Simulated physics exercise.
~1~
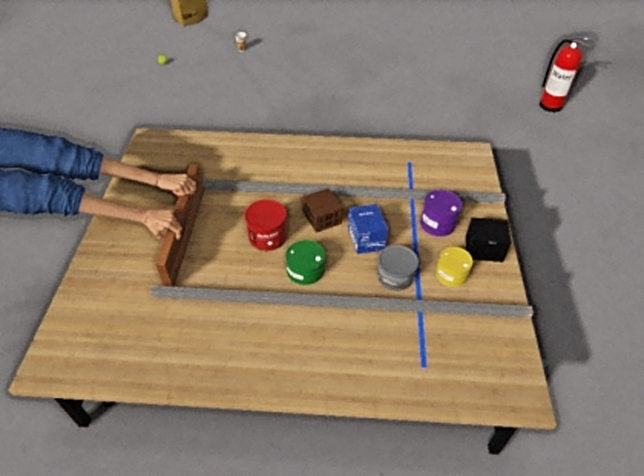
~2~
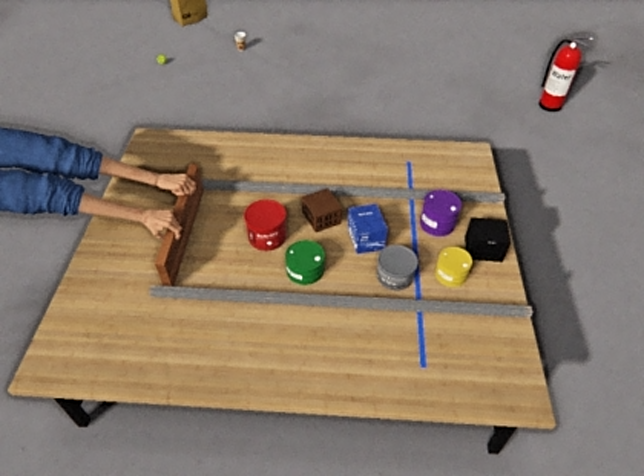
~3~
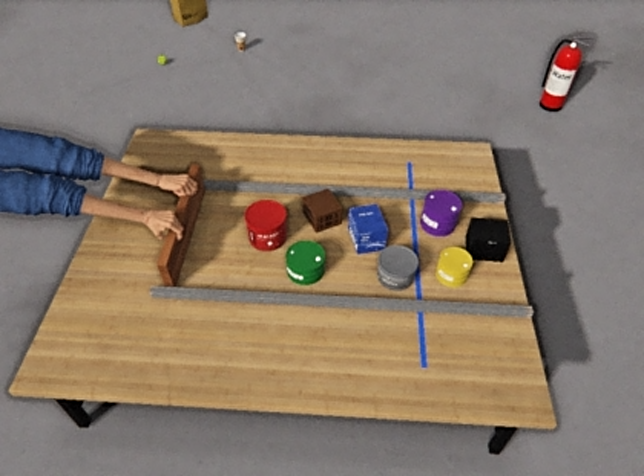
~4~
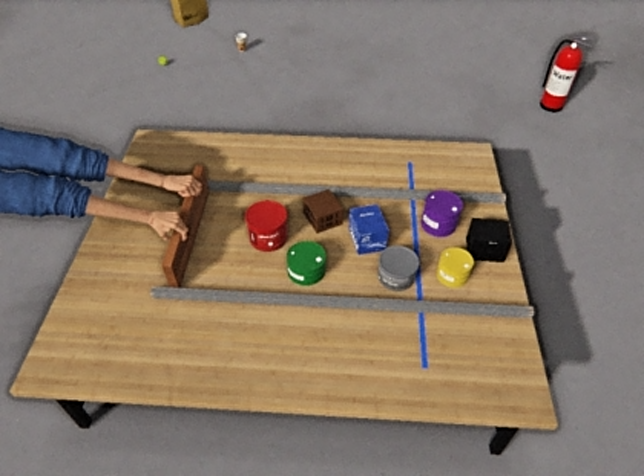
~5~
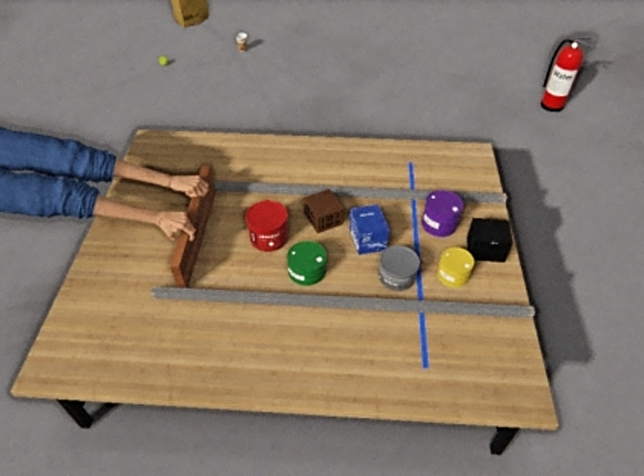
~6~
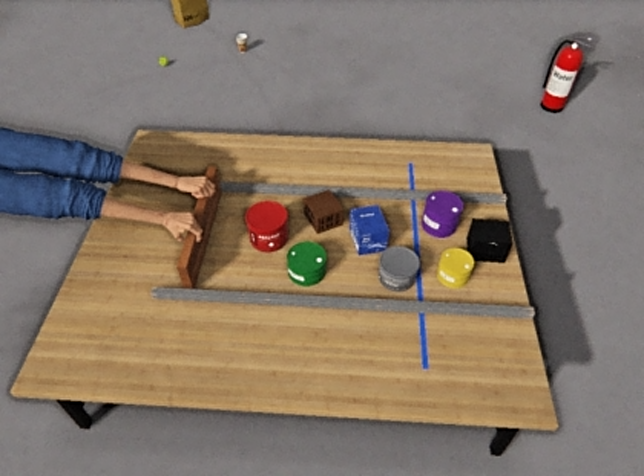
On a raised wooden deck, two hands slide a brown plank slightly right toward colourful canisters and boxes that stay still.
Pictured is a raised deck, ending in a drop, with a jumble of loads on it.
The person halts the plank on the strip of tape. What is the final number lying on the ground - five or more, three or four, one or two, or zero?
It ends at zero.
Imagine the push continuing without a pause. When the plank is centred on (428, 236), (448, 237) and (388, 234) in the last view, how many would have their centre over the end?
First 0, then 2, finally 0.
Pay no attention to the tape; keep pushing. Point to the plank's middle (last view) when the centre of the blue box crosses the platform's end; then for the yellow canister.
The blue box gives roughly (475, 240), the yellow canister roughly (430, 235).
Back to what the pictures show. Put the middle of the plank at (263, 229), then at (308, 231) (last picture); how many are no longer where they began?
I make it 1 at the first spot and 3 at the other.
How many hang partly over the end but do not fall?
The number overhanging is 2.
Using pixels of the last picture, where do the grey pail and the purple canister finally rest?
The grey pail ends at (482, 278) and the purple canister at (477, 205).
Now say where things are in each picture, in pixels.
The first frame shows black crate (487, 240); yellow canister (454, 267); purple canister (440, 213); plank (183, 223); tape (416, 248).
The second frame shows yellow canister (453, 267); red pail (266, 225).
The third frame shows purple canister (440, 213); plank (184, 224).
The fourth frame shows black crate (488, 240); blue box (368, 230).
The fifth frame shows yellow canister (455, 267); green canister (307, 263).
The sixth frame shows black crate (489, 241); yellow canister (455, 268); purple canister (442, 214); plank (202, 226); tape (417, 249).
Soon after, none off yet; black crate at rest near (489, 241); yellow canister at rest near (455, 268); purple canister at rest near (442, 214).
At rest, the number that fall off is zero.
